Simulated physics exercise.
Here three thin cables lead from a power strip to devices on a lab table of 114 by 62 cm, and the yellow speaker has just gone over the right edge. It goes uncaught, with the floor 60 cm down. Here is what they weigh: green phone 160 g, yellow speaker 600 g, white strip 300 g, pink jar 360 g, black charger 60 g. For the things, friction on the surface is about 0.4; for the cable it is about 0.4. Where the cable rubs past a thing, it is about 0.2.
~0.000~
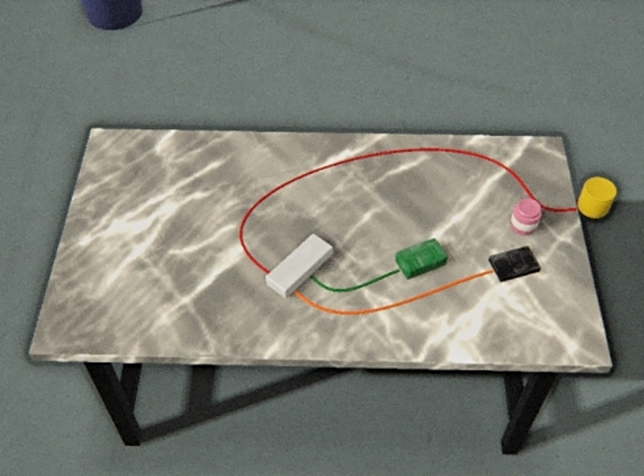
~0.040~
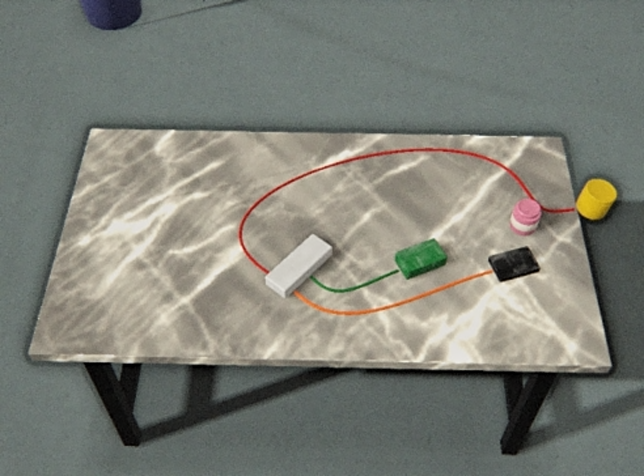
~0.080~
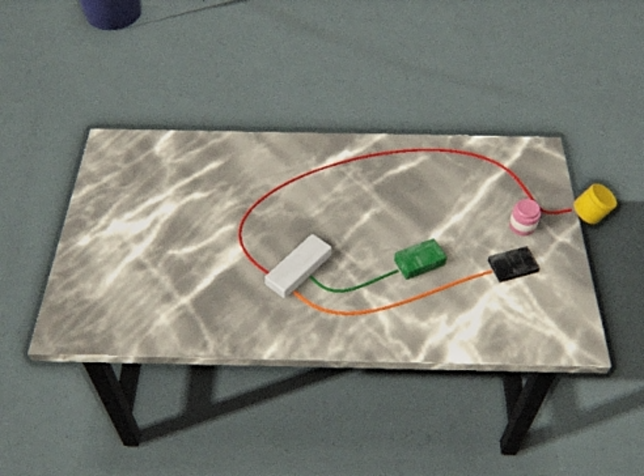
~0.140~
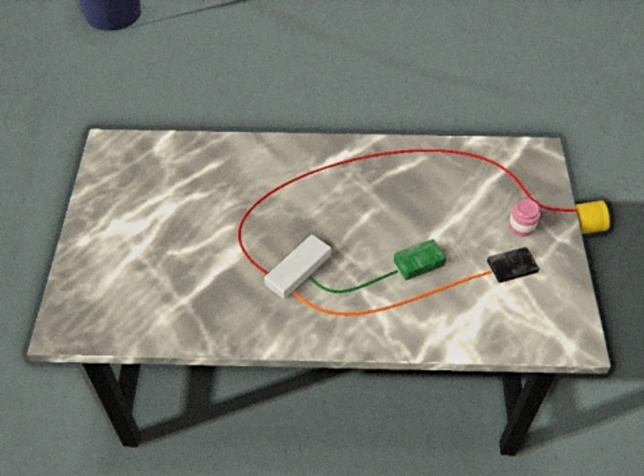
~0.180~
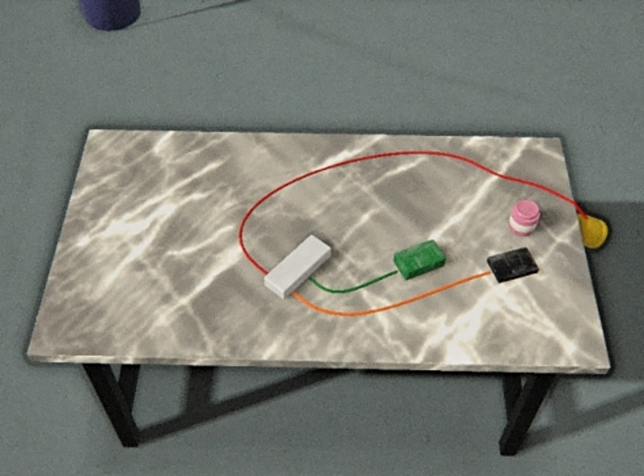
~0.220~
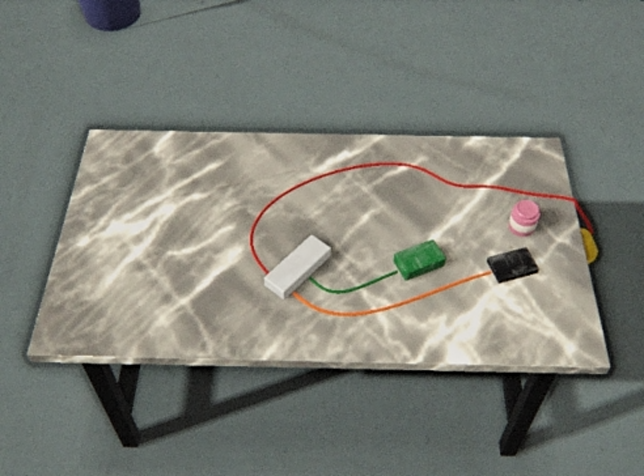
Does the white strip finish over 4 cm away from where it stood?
Yes, it ends up elsewhere.
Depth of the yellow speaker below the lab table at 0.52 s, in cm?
Measured: Near 55 cm.
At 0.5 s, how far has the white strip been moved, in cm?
It has shifted some 18 centimetres from where it began.
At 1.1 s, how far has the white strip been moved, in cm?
My guess is close to 30 cm.
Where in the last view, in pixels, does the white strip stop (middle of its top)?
Top at rest: About (435, 233).
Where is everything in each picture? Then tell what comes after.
The first frame shows white strip (300, 261); red cable runs through (244, 248) (288, 183) (369, 156) (456, 151).
The second frame shows yellow speaker (600, 190); red cable runs through (244, 248) (369, 156).
The third frame shows yellow speaker (595, 204); red cable runs through (243, 248) (368, 156).
The fourth frame shows yellow speaker (591, 218); red cable runs through (243, 249) (368, 157).
The fifth frame shows yellow speaker (587, 231); red cable runs through (243, 248) (370, 157) (549, 190).
The sixth frame shows white strip (298, 262); red cable runs through (252, 244) (306, 182) (391, 164) (475, 186) (575, 201).
At 0.5 s, the strip's end of the red cable at (409, 249); white strip 18 cm off its start, black charger 3 cm off its start, yellow speaker over the edge.
At 0.8 s, the strip's end of the red cable at (461, 248); white strip 30 cm off its start, green phone 8 cm off its start, black charger 3 cm off its start.
At 1.1 s, the strip's end of the red cable at (461, 248); white strip 30 cm off its start at (435, 233), green phone 8 cm off its start at (455, 269), black charger 3 cm off its start at (501, 266).
At 1.4 s, the strip's end of the red cable at (461, 248); white strip 30 cm off its start, green phone 8 cm off its start, black charger 3 cm off its start.
At 2.6 s, the strip's end of the red cable at (461, 248); white strip 30 cm off its start at (435, 233), green phone 8 cm off its start at (455, 269), black charger 3 cm off its start at (501, 266), yellow speaker over the edge.
